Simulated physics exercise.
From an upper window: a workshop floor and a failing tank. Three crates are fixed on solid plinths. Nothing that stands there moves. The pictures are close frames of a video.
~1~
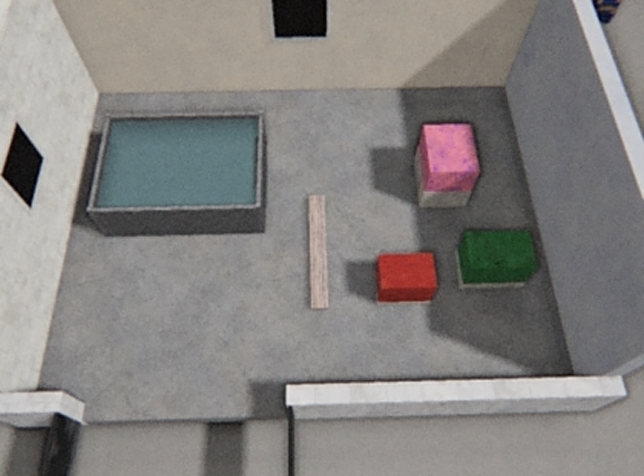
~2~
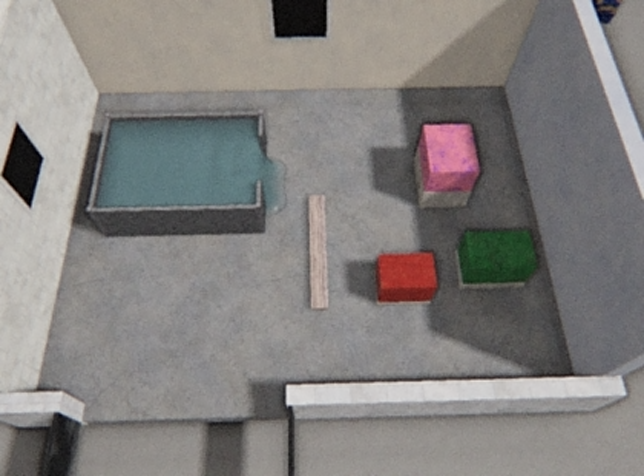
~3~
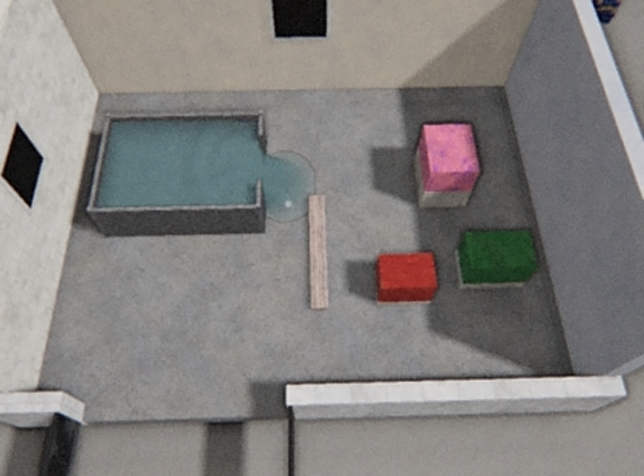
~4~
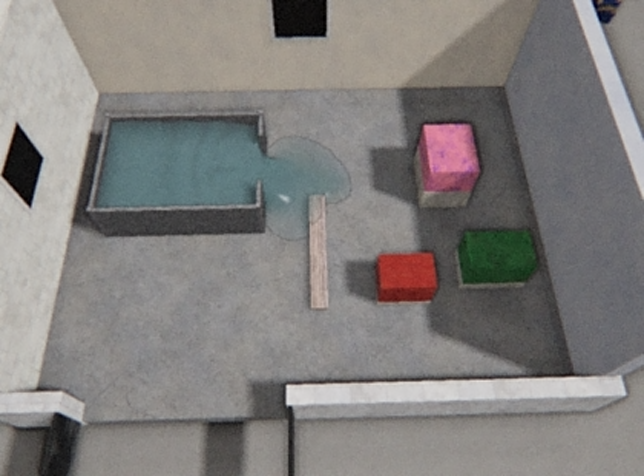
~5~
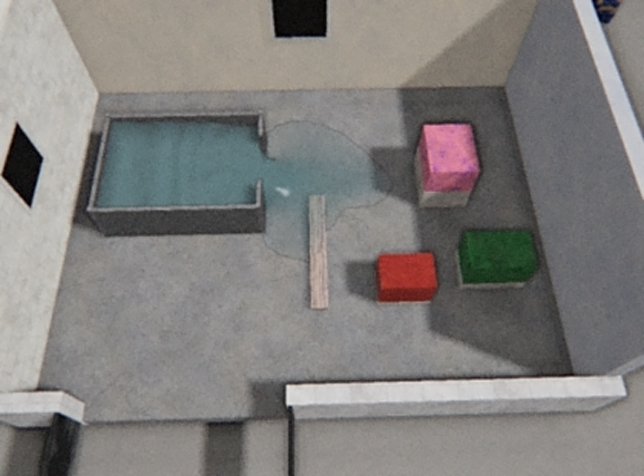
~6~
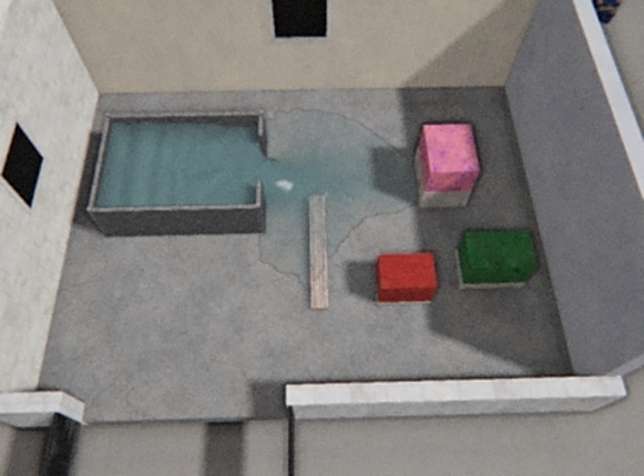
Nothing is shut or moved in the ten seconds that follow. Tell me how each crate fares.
In the end: The pink crate stays dry; the red crate gets wet; the green crate gets wet.
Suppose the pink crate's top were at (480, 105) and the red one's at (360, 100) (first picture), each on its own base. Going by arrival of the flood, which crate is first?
That is the red one.
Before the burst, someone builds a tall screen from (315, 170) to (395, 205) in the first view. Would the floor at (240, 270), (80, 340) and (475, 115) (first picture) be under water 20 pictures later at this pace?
One after the other: Dry, not flooded, awash.
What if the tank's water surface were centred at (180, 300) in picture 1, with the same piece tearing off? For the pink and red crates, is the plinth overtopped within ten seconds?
The pink crate is spared; the red crate is soaked.
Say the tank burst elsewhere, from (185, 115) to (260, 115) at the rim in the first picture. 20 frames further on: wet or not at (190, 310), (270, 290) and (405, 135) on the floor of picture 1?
In turn: Not flooded, not flooded, flooded.
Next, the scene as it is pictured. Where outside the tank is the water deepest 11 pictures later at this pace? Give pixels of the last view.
I would point to (499, 86).
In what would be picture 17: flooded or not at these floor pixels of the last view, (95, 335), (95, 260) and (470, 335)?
In that order: Clear, not flooded, awash.
A moment on, water covers 30 % of the floor; the pink crate water round its plinth, the red crate water round its plinth, the green crate water round its plinth.
Next, water covers 45 % of the floor; the pink crate water round its plinth, the red crate water round its plinth, the green crate water round its plinth.
Then, water covers 55 % of the floor; the pink crate water round its plinth, the red crate water round its plinth, the green crate water round its plinth.
Later, water covers 65 % of the floor; the pink crate water round its plinth, the red crate water round its plinth, the green crate water round its plinth.
In the end, water covers 90 % of the floor; the pink crate stayed above the water, the red crate was topped, the green crate was topped.
